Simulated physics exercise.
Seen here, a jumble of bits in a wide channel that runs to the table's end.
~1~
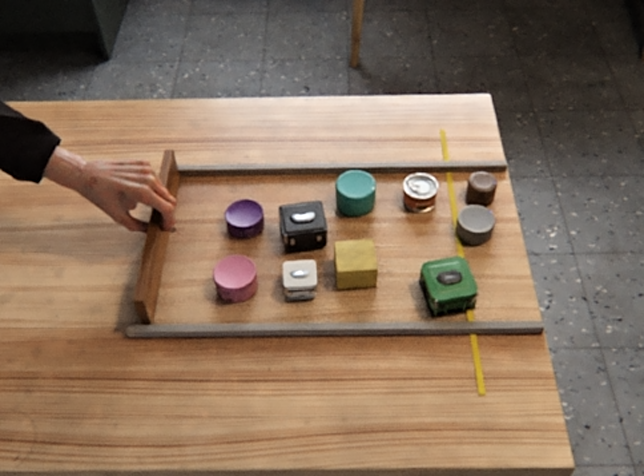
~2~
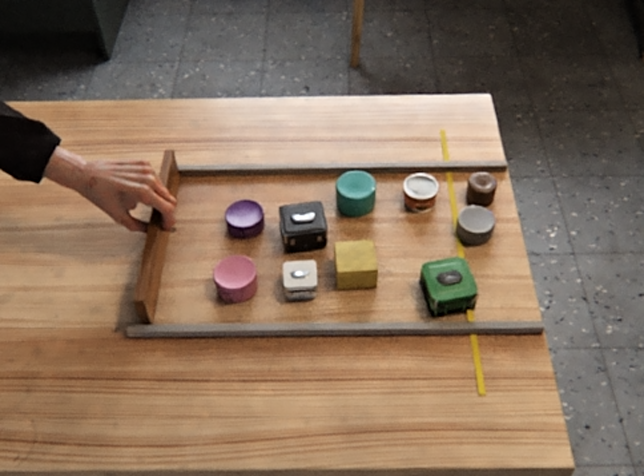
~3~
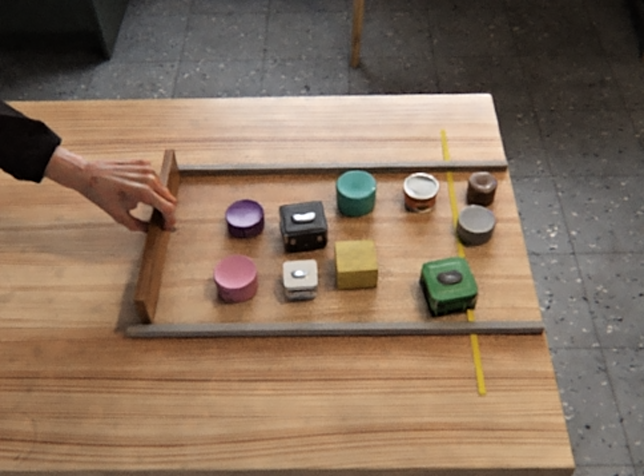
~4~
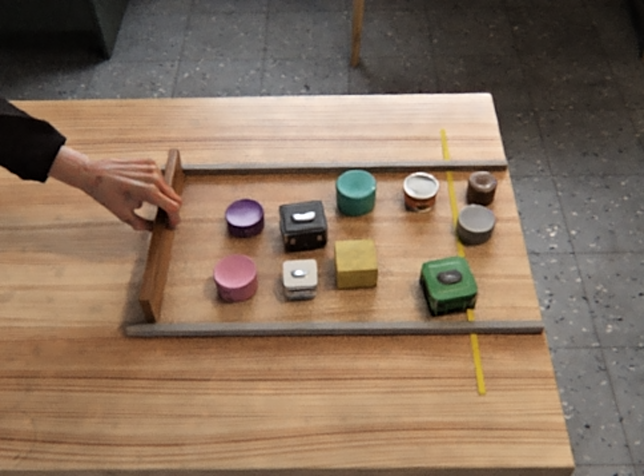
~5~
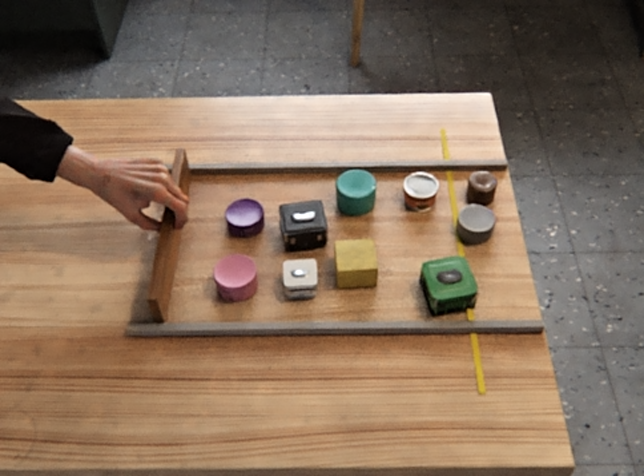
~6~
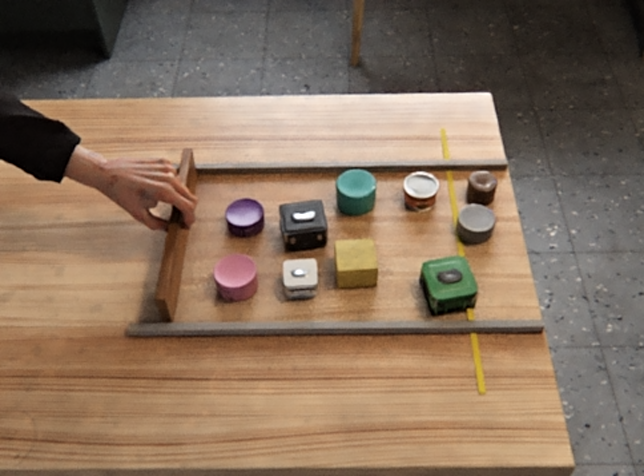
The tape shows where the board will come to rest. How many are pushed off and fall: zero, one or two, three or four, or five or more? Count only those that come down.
The number that fall off is one or two.
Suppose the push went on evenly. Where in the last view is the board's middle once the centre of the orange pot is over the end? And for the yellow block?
About (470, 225), and (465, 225) for the other.
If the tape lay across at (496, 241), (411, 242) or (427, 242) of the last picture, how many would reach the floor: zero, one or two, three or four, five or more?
For each place: Five or over; not one; zero.
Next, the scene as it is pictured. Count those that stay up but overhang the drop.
That would be 3.
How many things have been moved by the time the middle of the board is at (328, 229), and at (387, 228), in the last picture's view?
First 6, then 8.
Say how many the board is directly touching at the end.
5 of them.
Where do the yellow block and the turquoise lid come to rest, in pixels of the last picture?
The yellow block at (524, 260), the turquoise lid at (471, 175).
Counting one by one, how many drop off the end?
The count is 2.
Soon after, none off yet; brown lid at rest near (482, 189); grey lid at rest near (475, 224); green case at rest near (448, 285).
After that, none off yet; brown lid displaced a little near (496, 188); grey lid moving near (480, 223); green case displaced about its own width near (505, 292).
In the end, the number that fall off is one or two; gone, green case and brown lid.
